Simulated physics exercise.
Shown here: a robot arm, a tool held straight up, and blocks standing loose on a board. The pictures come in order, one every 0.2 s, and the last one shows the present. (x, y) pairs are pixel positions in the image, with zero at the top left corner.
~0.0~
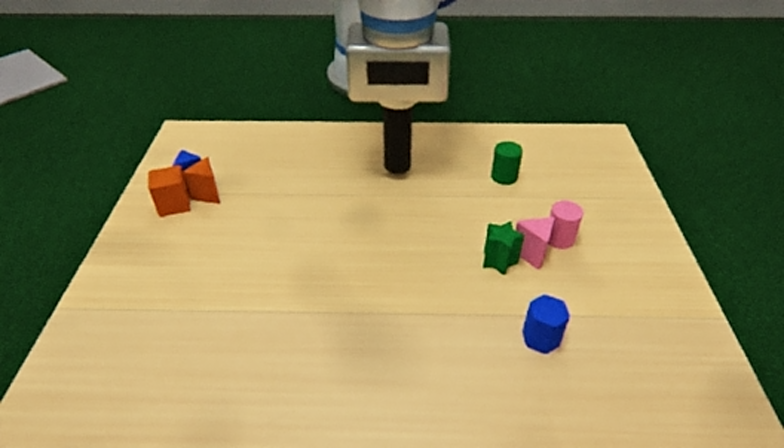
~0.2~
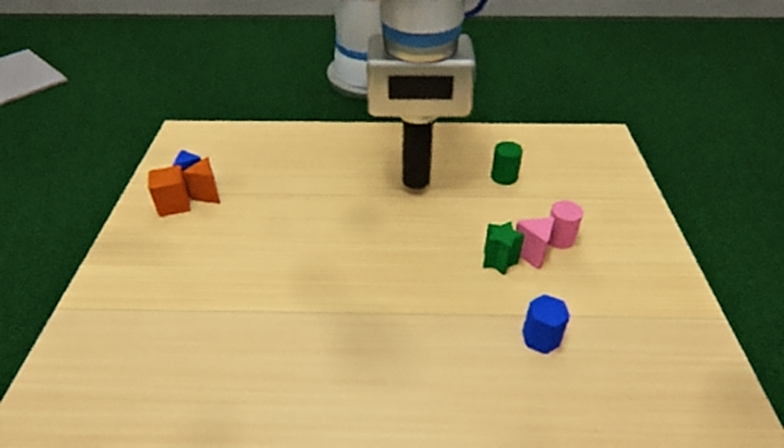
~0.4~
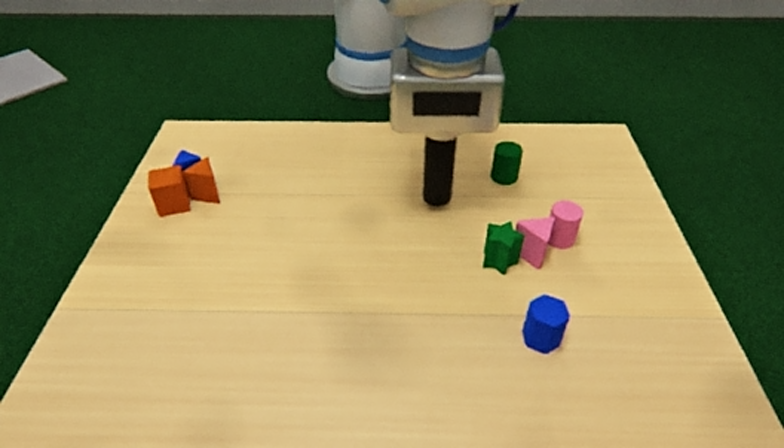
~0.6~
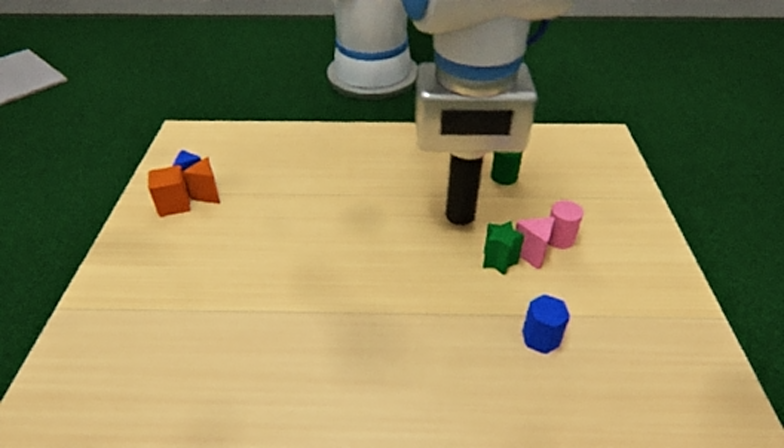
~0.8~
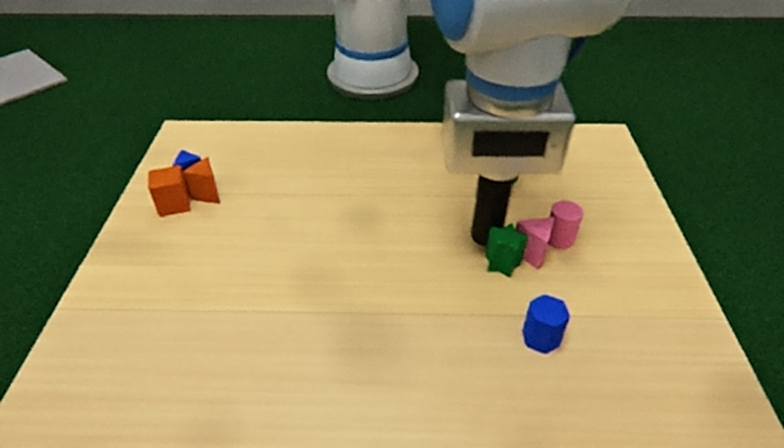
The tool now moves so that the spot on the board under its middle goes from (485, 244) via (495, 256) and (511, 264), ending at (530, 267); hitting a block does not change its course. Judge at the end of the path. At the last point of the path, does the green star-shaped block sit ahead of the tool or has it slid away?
I think it loses its spot in front.
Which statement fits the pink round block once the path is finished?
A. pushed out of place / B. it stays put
Choice A: Pushed out of place.
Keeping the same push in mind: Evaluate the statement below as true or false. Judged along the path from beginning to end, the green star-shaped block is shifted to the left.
That is false.
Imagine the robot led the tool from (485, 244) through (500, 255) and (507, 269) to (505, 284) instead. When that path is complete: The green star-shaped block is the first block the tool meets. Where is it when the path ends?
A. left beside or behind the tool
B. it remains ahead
(B)
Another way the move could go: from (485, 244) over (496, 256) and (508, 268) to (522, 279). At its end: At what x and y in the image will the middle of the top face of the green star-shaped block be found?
At pixel (541, 273).
The first path, step by step. Halfway along, tool at (505, 253); green star-shaped block at (522, 253).
At the end, tool at (532, 259); green star-shaped block at (533, 260), turned 30° clockwise; pink triangular piece at (557, 225), turned 10° anticlockwise; blue hexagon in place; pink round block at (575, 206).
